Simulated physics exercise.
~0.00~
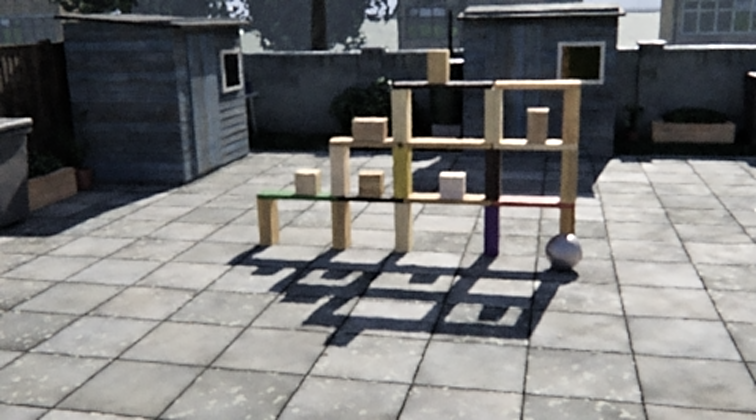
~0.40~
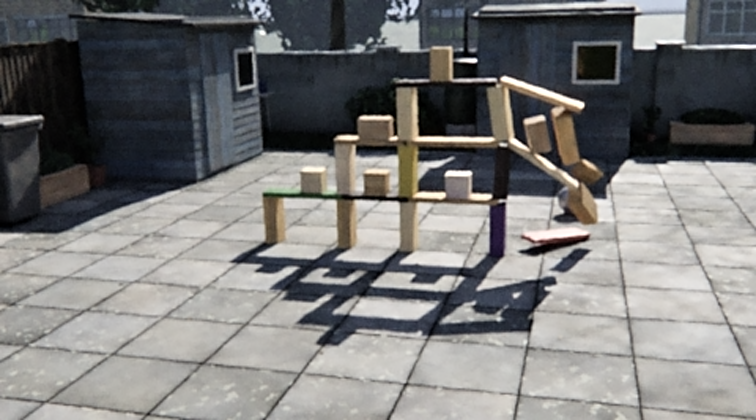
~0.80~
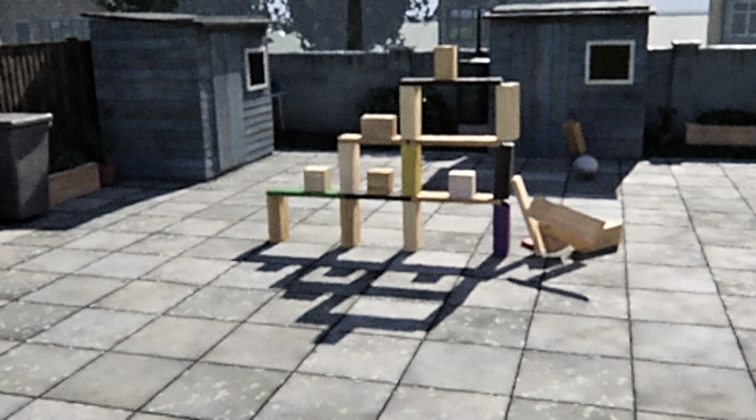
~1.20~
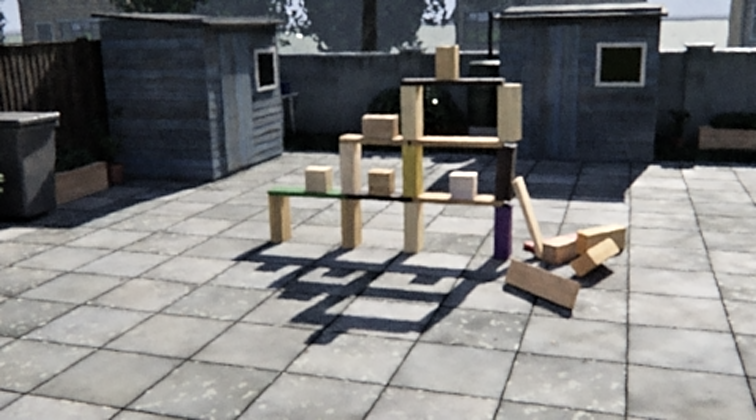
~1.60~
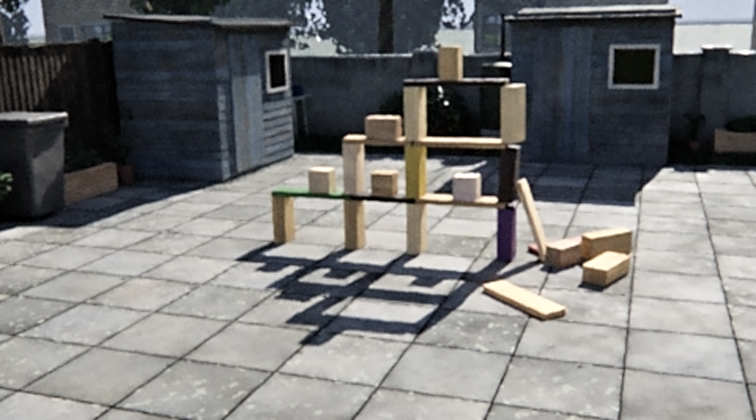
In the video, a steel ball rolls into the right end of a three-storey structure of wooden posts and planks on a paved yard, and that side collapses, leaving pieces on the ground while the rest, including the green plank and purple and yellow posts, stays standing.
